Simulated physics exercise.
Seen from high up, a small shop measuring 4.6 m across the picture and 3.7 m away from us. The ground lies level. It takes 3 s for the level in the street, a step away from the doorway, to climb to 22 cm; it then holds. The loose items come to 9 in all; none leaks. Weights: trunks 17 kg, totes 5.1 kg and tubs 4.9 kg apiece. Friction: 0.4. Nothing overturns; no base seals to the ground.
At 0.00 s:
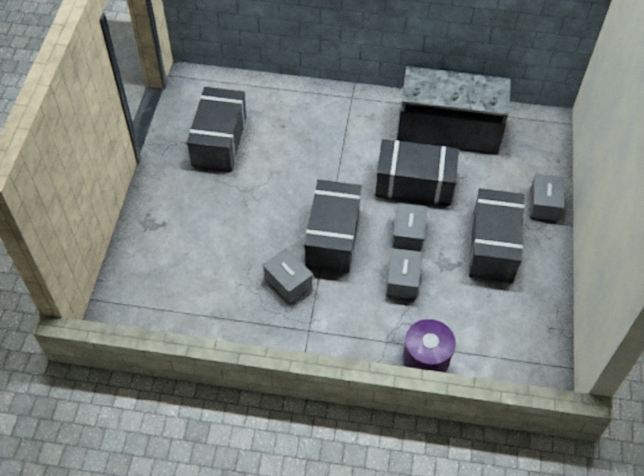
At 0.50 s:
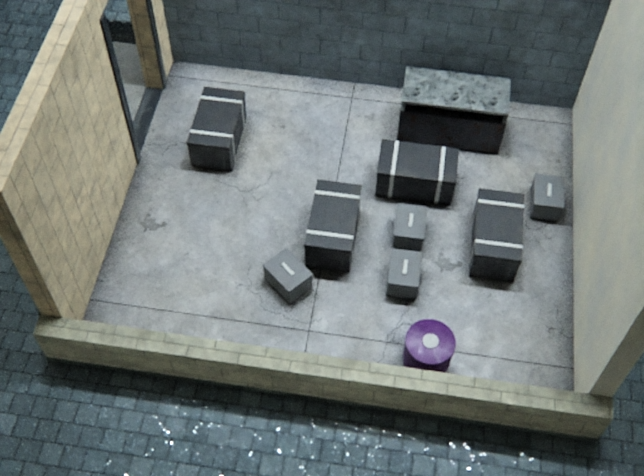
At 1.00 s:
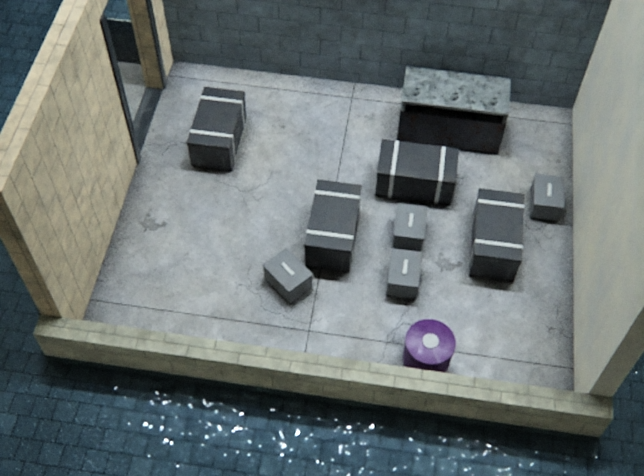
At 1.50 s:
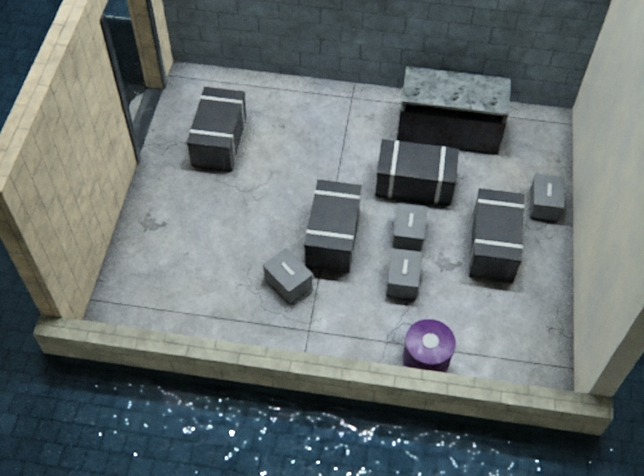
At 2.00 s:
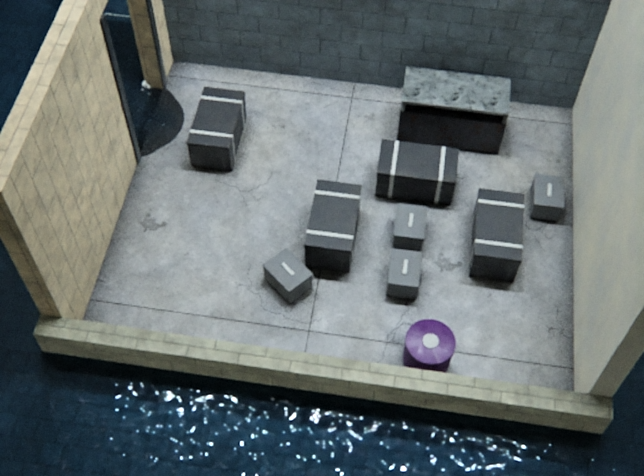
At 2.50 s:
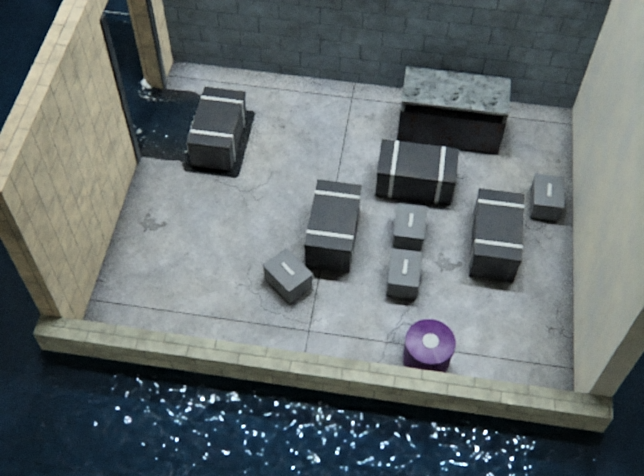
The clip shows a small walled shop with dark crates, smaller gray boxes and a purple tub as dark water covers the paving outside, then enters through the left doorway and spreads around the nearest crate; no objects visibly move.
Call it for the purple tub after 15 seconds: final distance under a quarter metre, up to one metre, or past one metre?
Up to one metre.
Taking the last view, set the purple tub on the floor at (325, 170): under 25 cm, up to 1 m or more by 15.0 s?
It goes a long way.
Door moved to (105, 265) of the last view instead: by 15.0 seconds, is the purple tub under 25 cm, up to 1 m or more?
Purple tub: Long trip.
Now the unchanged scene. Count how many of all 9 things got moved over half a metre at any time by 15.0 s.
My count gives 9.
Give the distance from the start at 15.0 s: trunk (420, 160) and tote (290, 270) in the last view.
In that order: 120 cm, 100 cm.
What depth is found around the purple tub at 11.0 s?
The depth there is around 14 cm.
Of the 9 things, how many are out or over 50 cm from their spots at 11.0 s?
It comes to 8.
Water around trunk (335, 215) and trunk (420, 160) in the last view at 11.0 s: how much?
Around 13 cm and 8 cm.
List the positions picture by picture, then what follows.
The first picture shows the purple tub at (431, 341) rests on the ground; 0.0 m2 under water; 0 of 9 have shifted.
The second picture shows the purple tub at (431, 341), on the bottom; water covers 0.0 m2; 0 of 9 have shifted.
The third picture shows the purple tub at (431, 341), on the bottom; 0.0 m2 under water; 0 of 9 have shifted.
The fourth picture shows the purple tub at (431, 341), on the bottom; water covers 0.0 m2; 0 of 9 have shifted.
The fifth picture shows the purple tub at (431, 341), on the bottom; water covers 0.2 m2; 0 of 9 have shifted.
The sixth picture shows the purple tub at (431, 341), on the bottom; 0.8 m2 under water; 0 of 9 have shifted.
After 3.5 s the purple tub is near (431, 341), 0.0 m from its start, aground; 0 afloat.
After 6.8 s the purple tub is near (438, 336), 0.1 m from its start, aground; 2 afloat.
After 11.0 s the purple tub is near (539, 358), 0.9 m from its start, afloat; 9 afloat.
After 15.0 s the purple tub is near (494, 336), 0.5 m from its start, afloat; 9 afloat.
